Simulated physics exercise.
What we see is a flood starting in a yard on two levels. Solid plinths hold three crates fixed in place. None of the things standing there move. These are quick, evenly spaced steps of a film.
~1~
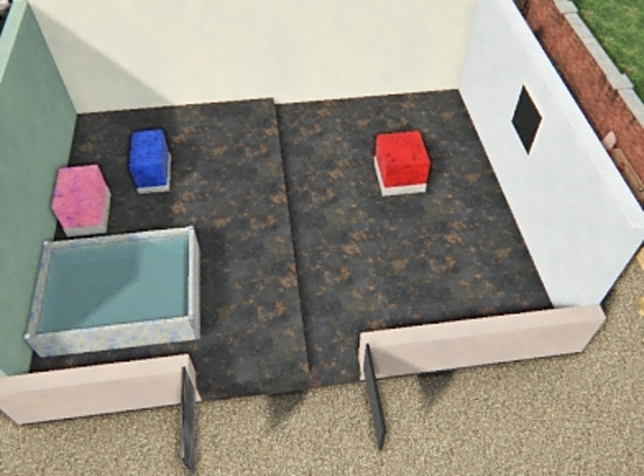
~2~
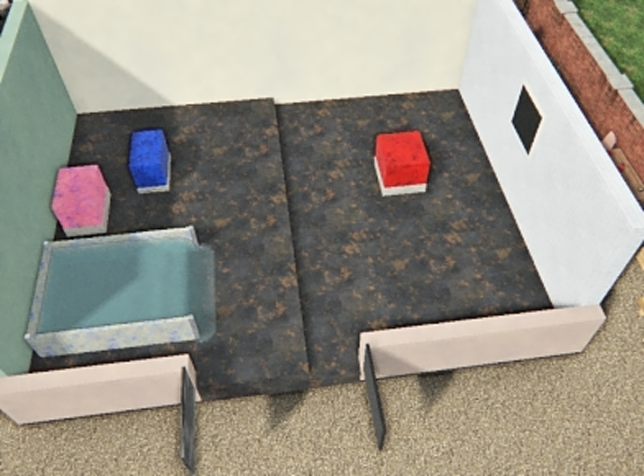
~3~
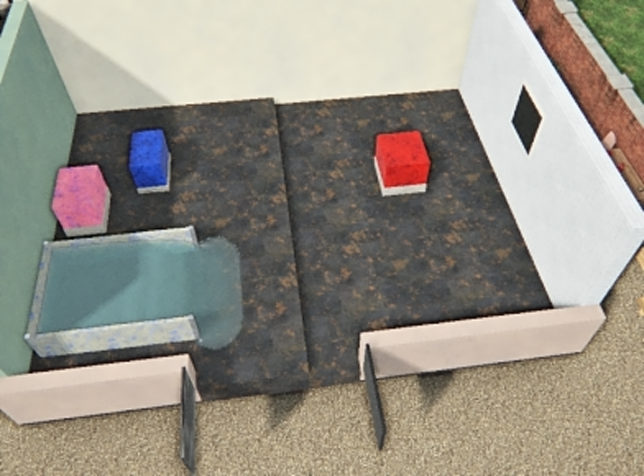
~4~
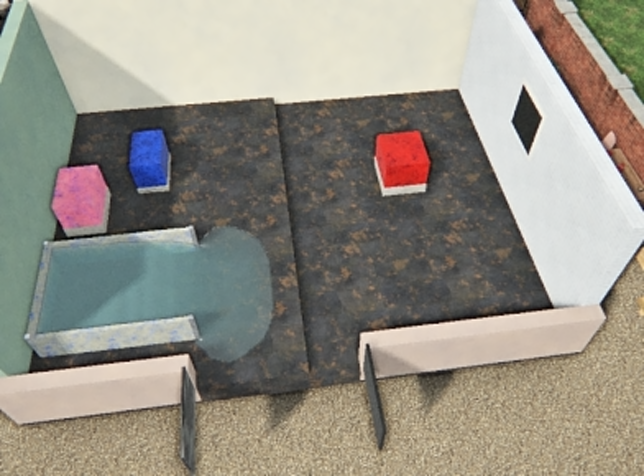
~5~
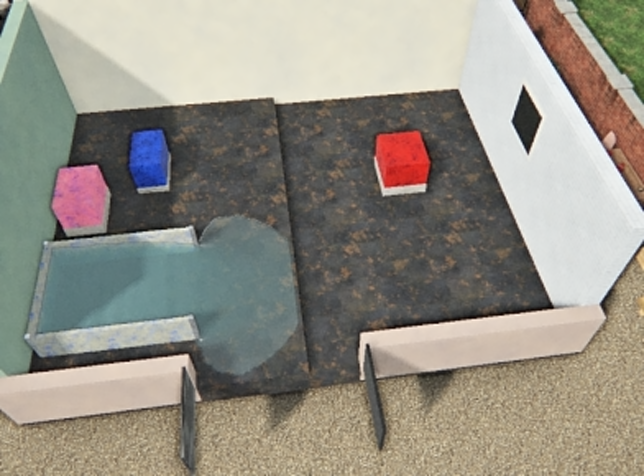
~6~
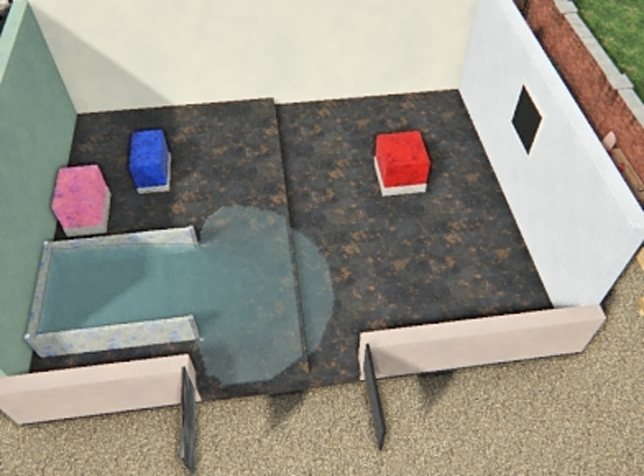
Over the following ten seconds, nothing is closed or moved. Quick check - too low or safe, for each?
Pink crate safe; red crate safe; blue crate safe.
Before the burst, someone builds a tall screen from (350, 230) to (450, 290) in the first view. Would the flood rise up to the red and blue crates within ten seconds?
My reading: Red crate stays dry, blue crate escapes it.
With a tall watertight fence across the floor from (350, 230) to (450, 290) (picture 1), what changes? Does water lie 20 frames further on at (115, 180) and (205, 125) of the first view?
Untouched, untouched.
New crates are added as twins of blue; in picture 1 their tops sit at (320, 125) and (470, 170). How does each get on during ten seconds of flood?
Crate one avoids the flood; crate two is touched by the flood.
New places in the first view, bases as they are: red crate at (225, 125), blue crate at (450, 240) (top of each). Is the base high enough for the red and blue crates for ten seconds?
Result - red crate is missed, blue crate is overtopped.
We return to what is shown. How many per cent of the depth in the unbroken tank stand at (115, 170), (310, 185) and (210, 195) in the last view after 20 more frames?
Taking the places in turn, I get roughly 0, 4 and 0 percent.
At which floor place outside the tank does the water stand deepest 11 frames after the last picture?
(205, 307).
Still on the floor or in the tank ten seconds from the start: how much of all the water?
I make it around 86 per cent.
A moment on, water covers 25 % of the floor; the pink crate not reached, the red crate not reached, the blue crate not reached.
Next, water covers 40 % of the floor; the pink crate not reached, the red crate water round its plinth, the blue crate not reached.
Then, water covers 50 % of the floor; the pink crate not reached, the red crate water round its plinth, the blue crate not reached.
Later, water covers 60 % of the floor; the pink crate not reached, the red crate water round its plinth, the blue crate not reached.
In the end, water covers 60 % of the floor; the pink crate stayed above the water, the red crate stayed above the water, the blue crate stayed above the water.
